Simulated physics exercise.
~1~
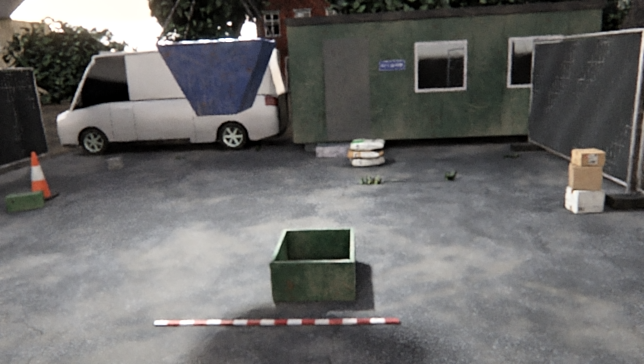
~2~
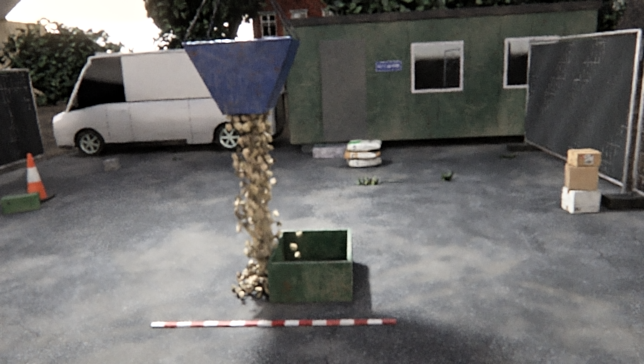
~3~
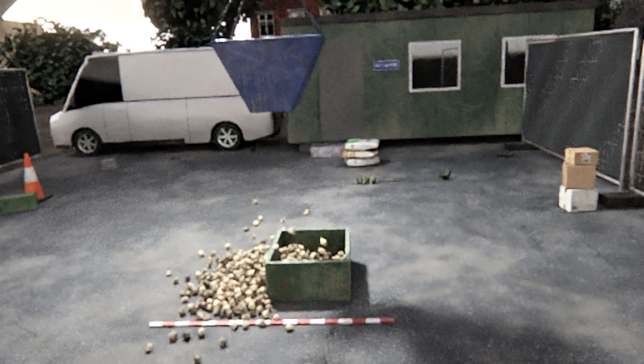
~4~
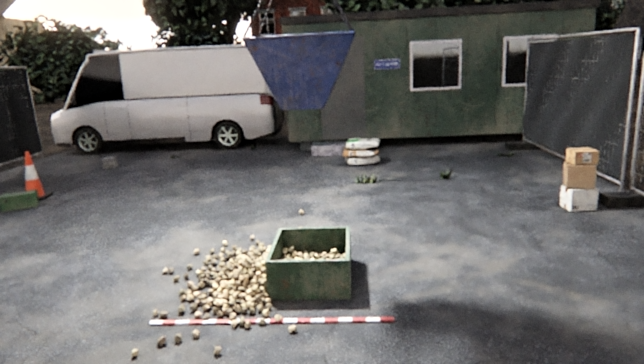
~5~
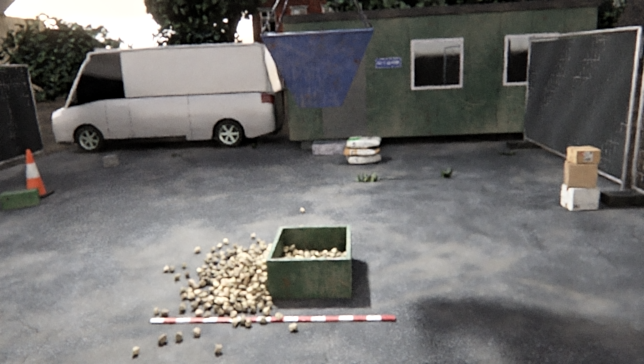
In a paved yard, a blue skip drops stones, most landing left of a green bin.
